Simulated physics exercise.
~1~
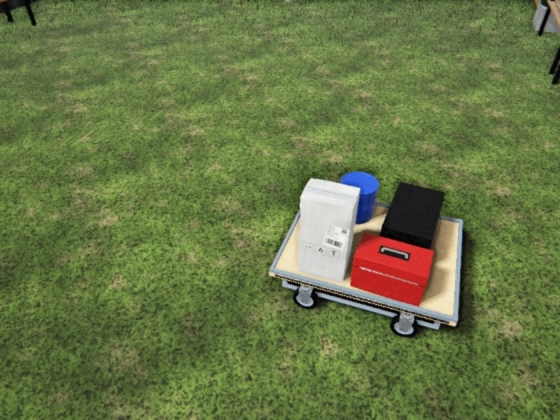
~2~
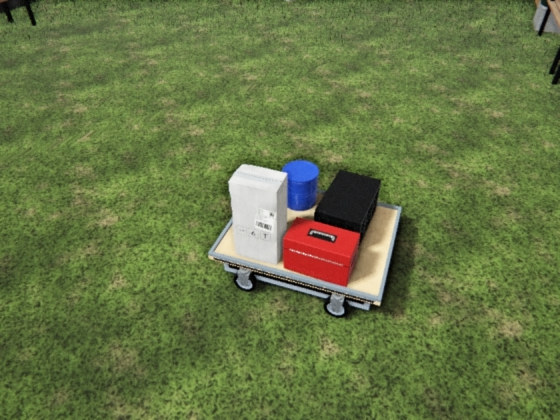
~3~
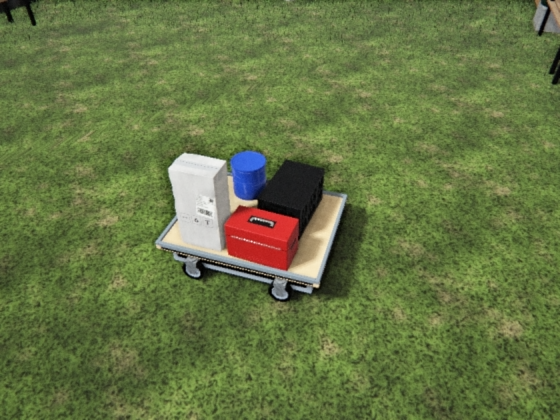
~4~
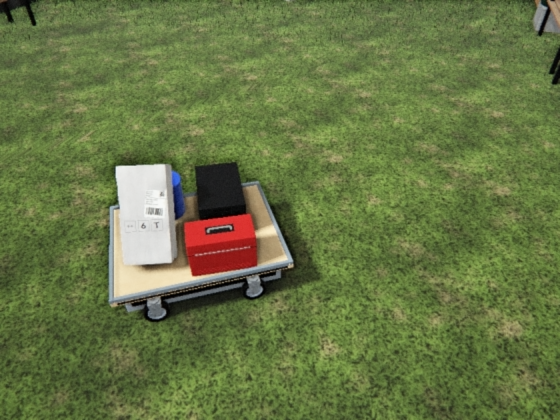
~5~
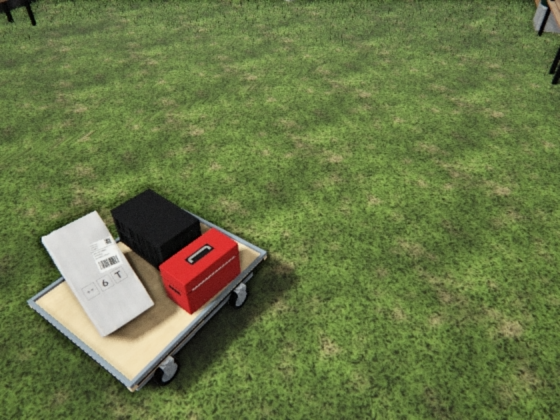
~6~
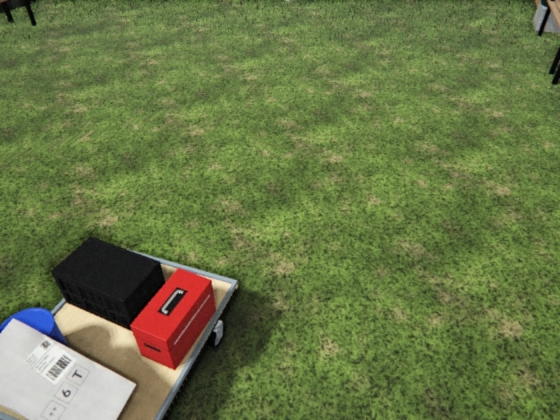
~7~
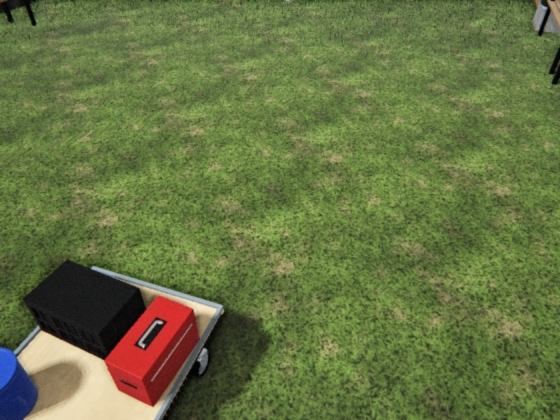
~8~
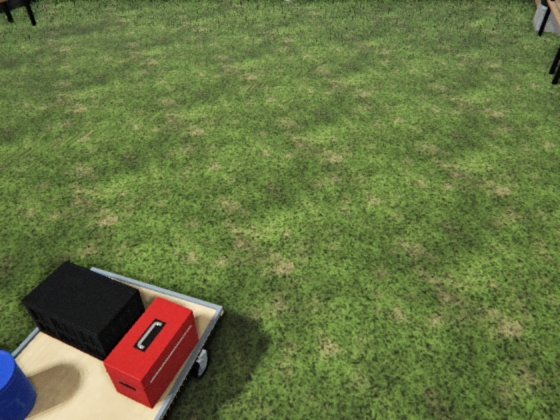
A tall white box tipped over on a cart that rolled left across the grass and swung toward the viewer, then disappeared from sight as the cart stopped at the lower left, still carrying a red toolbox, black crate and blue pail.
